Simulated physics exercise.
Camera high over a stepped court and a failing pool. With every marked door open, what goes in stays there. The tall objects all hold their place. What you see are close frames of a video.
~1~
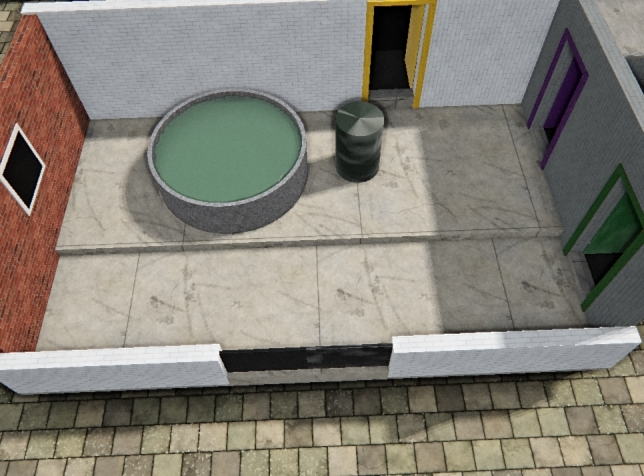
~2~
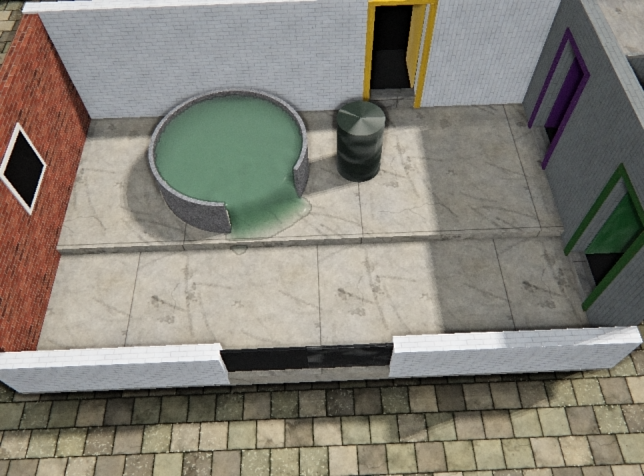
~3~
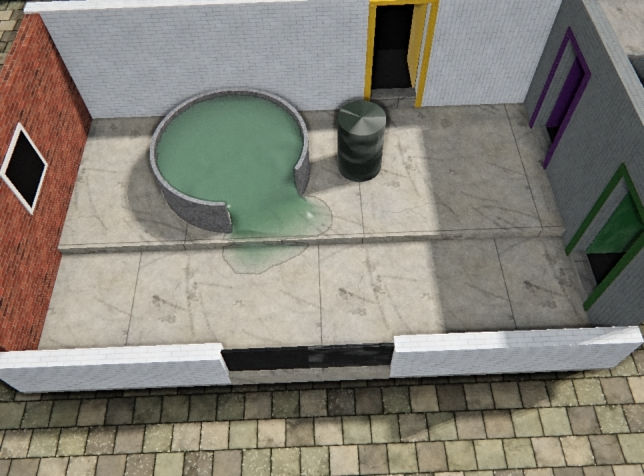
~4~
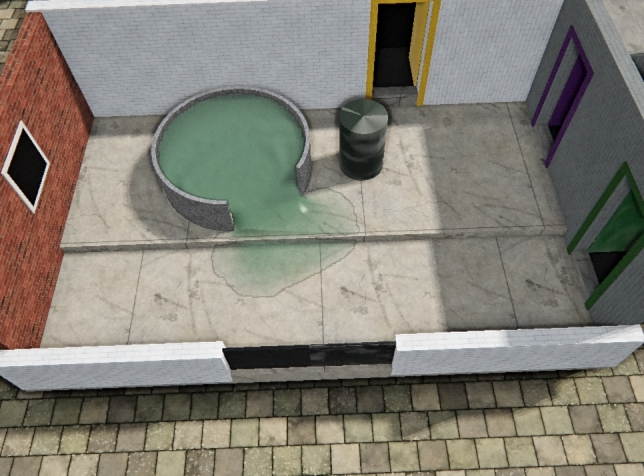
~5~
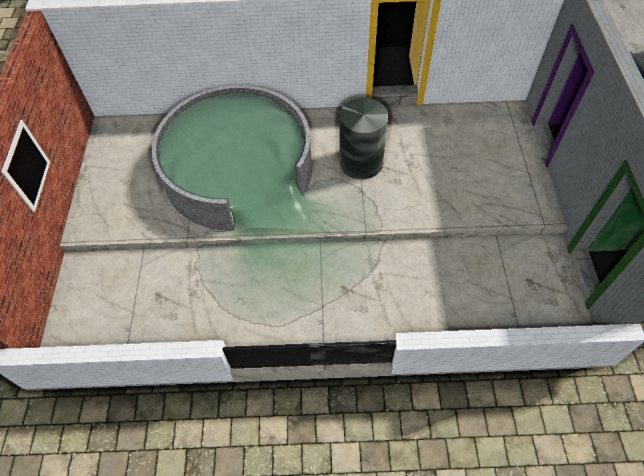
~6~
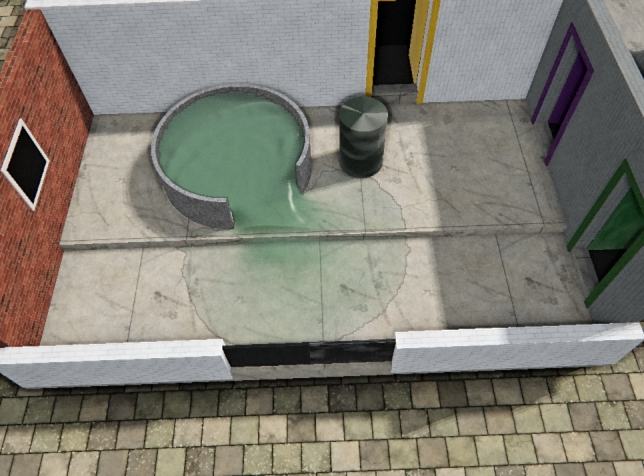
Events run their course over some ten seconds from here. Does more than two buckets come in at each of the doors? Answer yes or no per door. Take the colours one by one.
The yellow door no, the green door yes, the purple door no.
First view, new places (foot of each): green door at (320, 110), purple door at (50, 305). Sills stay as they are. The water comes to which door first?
Note: The purple door comes first.
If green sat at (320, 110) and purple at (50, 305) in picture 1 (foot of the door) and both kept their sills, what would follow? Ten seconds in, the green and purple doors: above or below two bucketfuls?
As it turns out, the green door keeps clear but the purple door spills past.
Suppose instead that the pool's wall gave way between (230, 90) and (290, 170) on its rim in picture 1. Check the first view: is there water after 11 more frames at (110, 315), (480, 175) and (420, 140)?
In the order given: Untouched, swamped and swamped.
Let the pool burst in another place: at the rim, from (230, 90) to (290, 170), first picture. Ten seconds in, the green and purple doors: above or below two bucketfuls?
Green: Beyond the mark, purple: Beyond the mark.
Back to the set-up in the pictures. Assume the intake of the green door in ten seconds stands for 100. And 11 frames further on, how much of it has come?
My estimate is close to 0 per cent.
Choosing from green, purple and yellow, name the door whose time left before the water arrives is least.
Answer: The door marked green.
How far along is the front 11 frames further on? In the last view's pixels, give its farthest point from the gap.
Close to (598, 343), I think.
A moment on, water covers 30 % of the floor; the yellow door not reached, the green door not reached, the purple door not reached.
Next, water covers 40 % of the floor; the yellow door not reached, the green door not reached, the purple door not reached.
Then, water covers 55 % of the floor; the yellow door not reached, the green door far over two buckets in, the purple door not reached.
Later, water covers 75 % of the floor; the yellow door wet at the sill, nothing in, the green door far over two buckets in, the purple door wet at the sill, nothing in.
In the end, water covers 75 % of the floor; the yellow door wet at the sill, nothing in, the green door far over two buckets in, the purple door wet at the sill, nothing in.
